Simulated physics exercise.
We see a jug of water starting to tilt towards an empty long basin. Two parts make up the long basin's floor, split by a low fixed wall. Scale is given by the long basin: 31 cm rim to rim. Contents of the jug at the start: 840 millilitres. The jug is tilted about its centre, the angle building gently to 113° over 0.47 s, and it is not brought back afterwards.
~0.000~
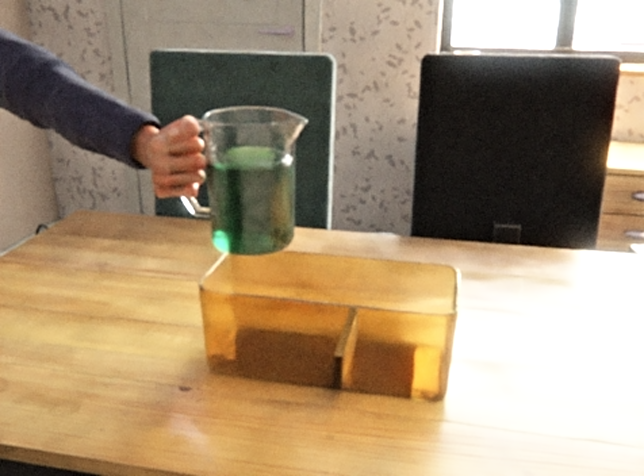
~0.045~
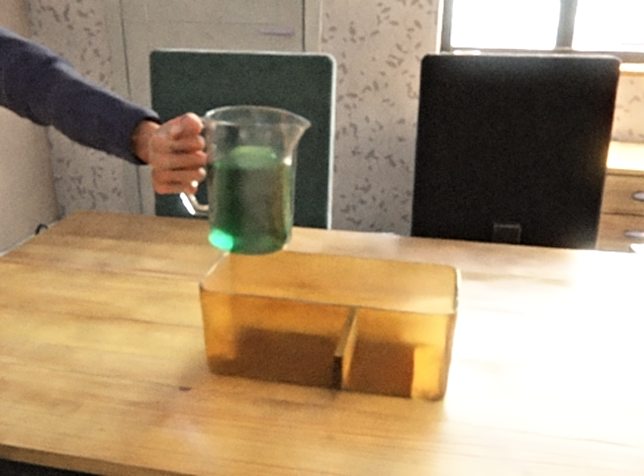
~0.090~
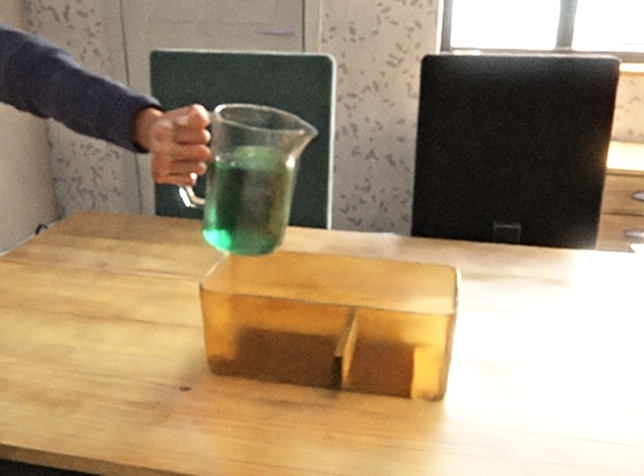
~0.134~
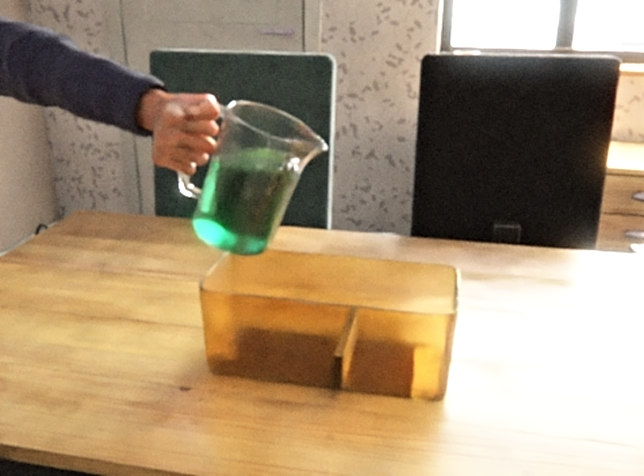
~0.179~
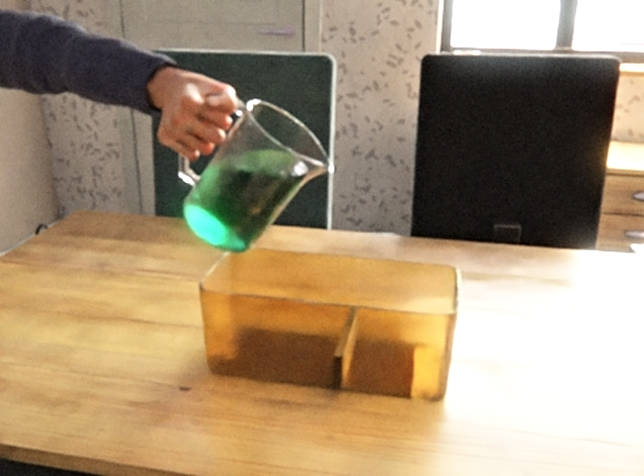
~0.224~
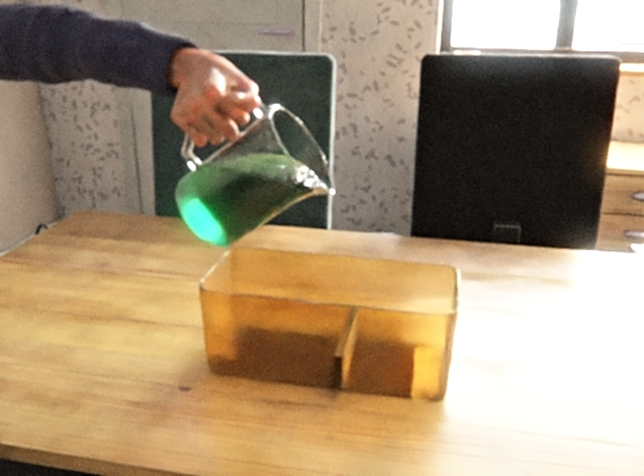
A hand holding a glass jug of green liquid above an amber divided basin, gradually tilting it steeply to the right.
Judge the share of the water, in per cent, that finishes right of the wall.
64 percent, roughly.
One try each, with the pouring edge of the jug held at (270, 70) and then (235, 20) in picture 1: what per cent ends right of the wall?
I'd expect close to 20 per cent and then close to 10 per cent.
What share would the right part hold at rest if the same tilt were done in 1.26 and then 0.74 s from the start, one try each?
In turn about 75 and 70 per cent.
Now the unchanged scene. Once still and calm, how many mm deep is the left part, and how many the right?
Depths: Left near 14 mm, right near 34 mm.
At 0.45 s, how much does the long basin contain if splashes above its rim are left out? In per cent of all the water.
About 24%.
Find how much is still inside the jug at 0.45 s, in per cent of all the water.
60 %.
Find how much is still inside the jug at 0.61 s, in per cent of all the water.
Around 18 in a hundred is still there.
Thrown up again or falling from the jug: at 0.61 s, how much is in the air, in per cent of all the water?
Roughly 12 per cent.
After 0.45 s the tilt is 112° and 60 per cent is still to pour, 9 is left of the wall and 14 right of it.
After 0.61 s the tilt is 113° and 18 per cent is still to pour, 25 is left of the wall and 44 right of it.
After 0.78 s the tilt is 113° and 2 per cent is still to pour, 31 is left of the wall and 62 right of it.
After 0.97 s the tilt is 113° and 0 per cent is still to pour, 35 is left of the wall and 64 right of it.
In the end 35 per cent lies left of the wall, 64 right of it and 1 outside.
